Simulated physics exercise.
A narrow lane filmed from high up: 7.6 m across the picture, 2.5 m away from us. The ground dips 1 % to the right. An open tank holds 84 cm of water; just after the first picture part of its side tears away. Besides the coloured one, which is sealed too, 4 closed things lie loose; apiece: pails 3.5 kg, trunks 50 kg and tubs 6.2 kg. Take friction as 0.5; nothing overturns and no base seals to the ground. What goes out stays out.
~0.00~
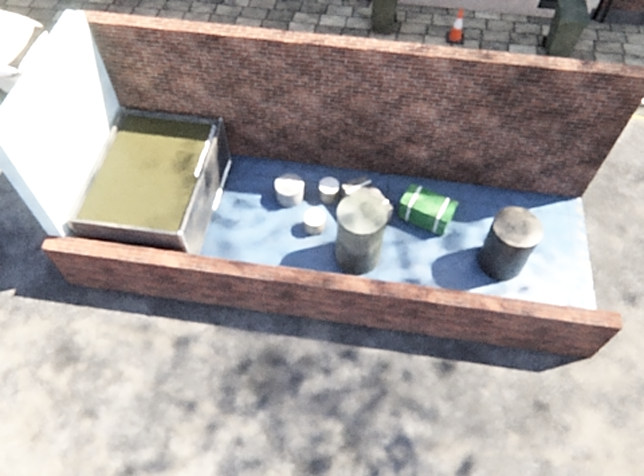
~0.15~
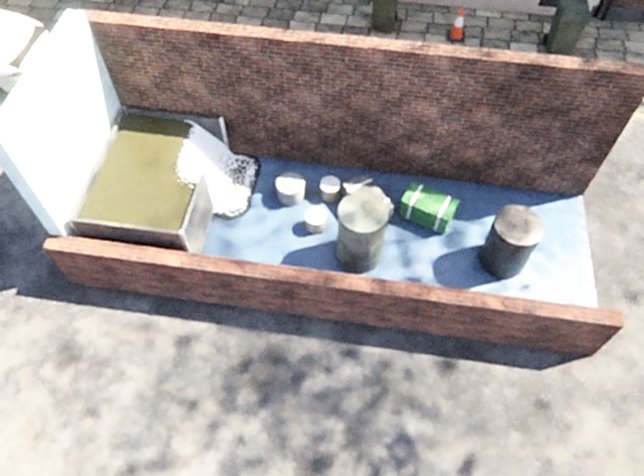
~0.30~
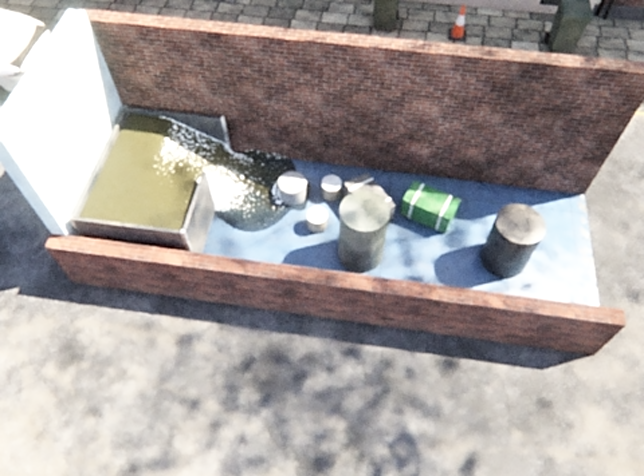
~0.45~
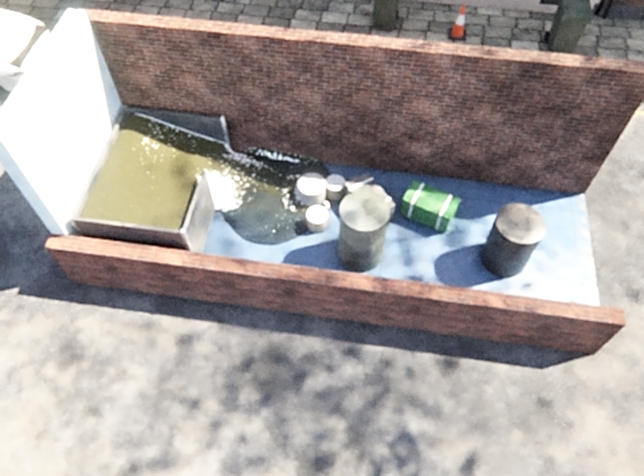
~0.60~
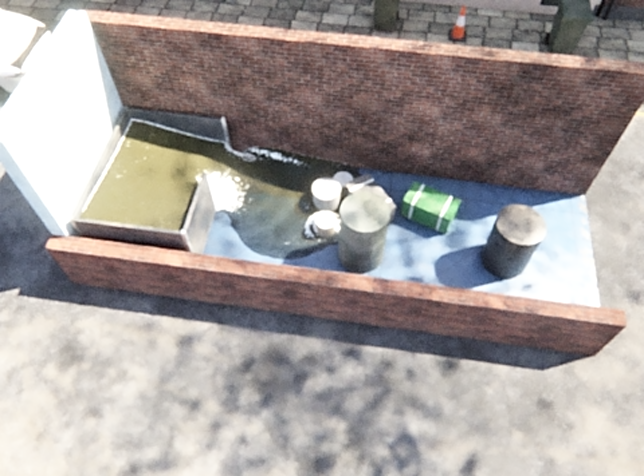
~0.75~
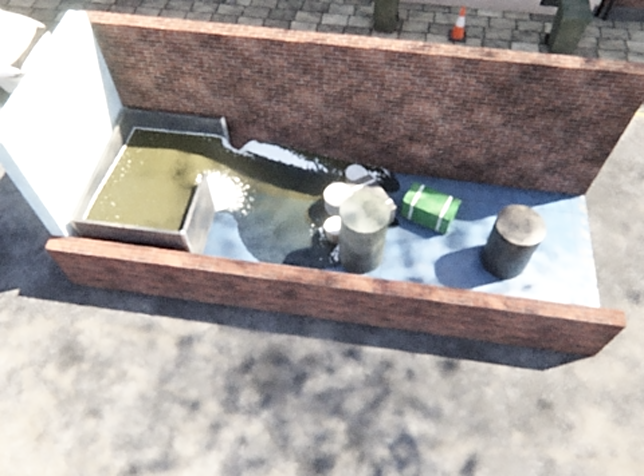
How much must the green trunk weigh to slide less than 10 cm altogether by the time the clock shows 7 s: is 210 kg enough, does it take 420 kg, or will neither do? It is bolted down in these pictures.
For it, the smaller load will do.
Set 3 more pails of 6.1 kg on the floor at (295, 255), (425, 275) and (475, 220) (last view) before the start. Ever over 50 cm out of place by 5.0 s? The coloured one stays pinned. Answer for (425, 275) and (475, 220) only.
In that order: More, over.
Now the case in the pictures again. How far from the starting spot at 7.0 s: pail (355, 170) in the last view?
In that order: Gone out.
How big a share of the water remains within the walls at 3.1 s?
Some 86 per cent remains.
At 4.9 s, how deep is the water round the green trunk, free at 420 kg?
Roughly 11 cm.
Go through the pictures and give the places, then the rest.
The green trunk at (429, 202), on the bottom; water covers 3.4 m2; 0 of 5 have shifted, in the first frame.
The green trunk at (430, 201) rests on the ground; water covers 4.1 m2; 0 of 5 have shifted, in the second frame.
The green trunk at (432, 200), on the bottom; water covers 5.1 m2; 0 of 5 have shifted, in the third frame.
The green trunk at (432, 199), on the bottom; 6.1 m2 under water; 2 of 5 have shifted, in the fourth frame.
The green trunk at (432, 200), on the bottom; 7.1 m2 under water; 3 of 5 have shifted, in the fifth frame.
The green trunk at (432, 201), on the bottom; water covers 7.9 m2; 3 of 5 have shifted, in the sixth frame.
After 1.4 s the green trunk would be 0 cm from its start with 210 kg and 0 cm from its start with 420 kg; 6 cm of water round it then.
After 3.1 s the green trunk would be 1 cm from its start with 210 kg and 0 cm from its start with 420 kg; 16 cm of water round it then.
After 4.9 s the green trunk would be 1 cm from its start with 210 kg and 0 cm from its start with 420 kg; 11 cm of water round it then.
After 7.0 s the green trunk would be 1 cm from its start with 210 kg and 0 cm from its start with 420 kg; 12 cm of water round it then.
